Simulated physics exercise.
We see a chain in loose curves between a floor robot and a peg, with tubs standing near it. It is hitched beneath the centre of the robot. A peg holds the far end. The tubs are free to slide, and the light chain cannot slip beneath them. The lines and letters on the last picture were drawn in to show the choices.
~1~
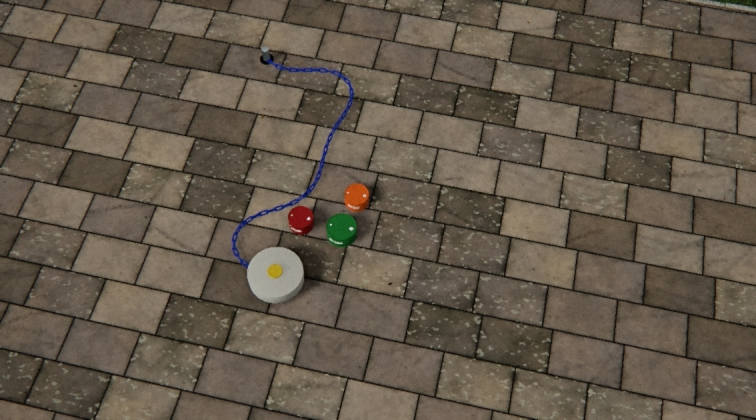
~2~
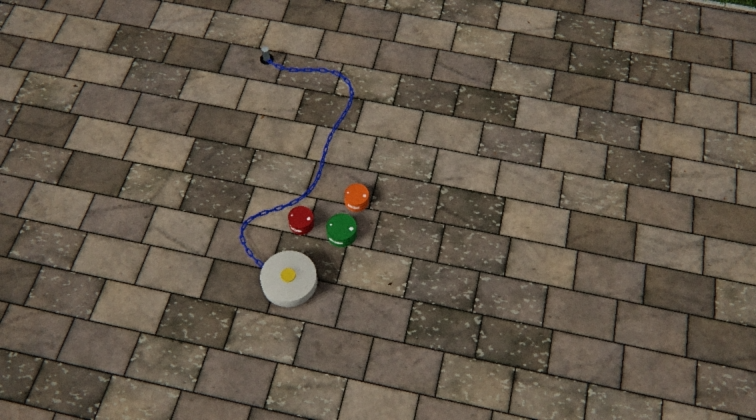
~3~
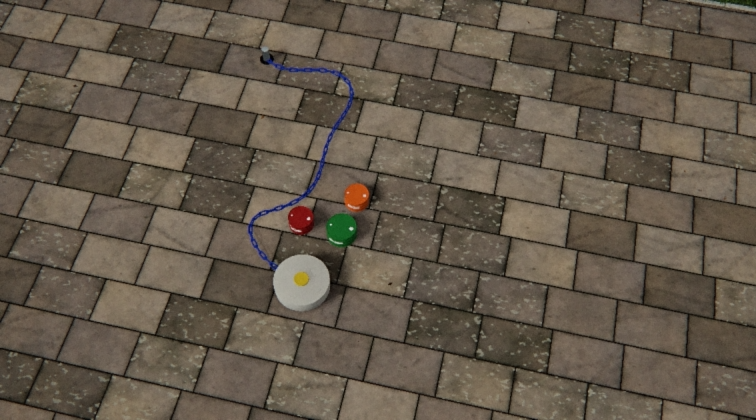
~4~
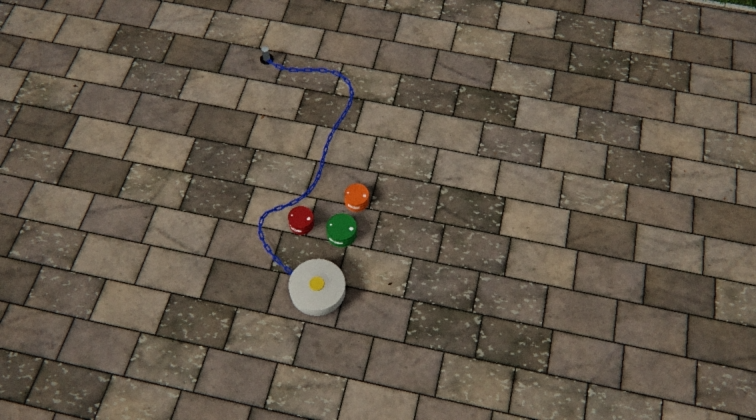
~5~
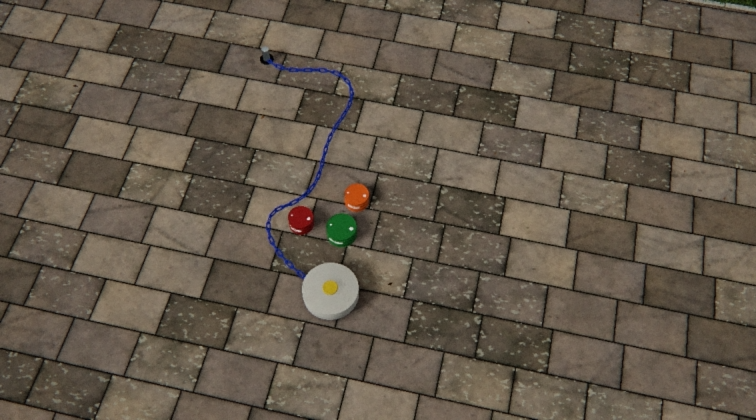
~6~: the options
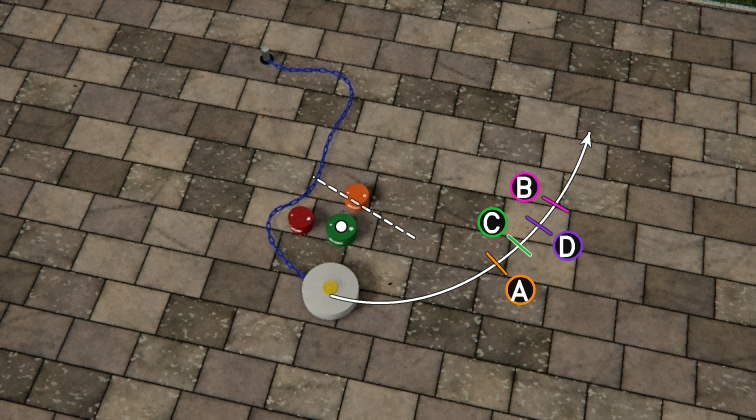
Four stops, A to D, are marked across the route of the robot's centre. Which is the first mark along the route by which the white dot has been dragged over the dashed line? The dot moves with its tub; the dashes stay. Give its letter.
It can halt at D.
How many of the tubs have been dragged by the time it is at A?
One.
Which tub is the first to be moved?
The red one.
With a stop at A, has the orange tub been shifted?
No.
On the marked copy, A at (497, 264); B at (555, 204); C at (519, 245); D at (539, 226); the dashed line at (363, 207); the route from (331, 296) via (508, 255) to (590, 133); the white dot at (341, 226).
Following D. Soon after the start, robot (416, 295); green tub (342, 230).
Later, robot (492, 263); green tub (342, 230); red tub (314, 213).
In the end, robot (540, 221); green tub (371, 203); orange tub (368, 181); red tub (347, 192); the dot on the green tub is over the dashed line.
As for the rest, A leaves the dotted tub short, at (342, 230); B does it too, but is farther than needed; C leaves the dotted tub short, at (356, 217).
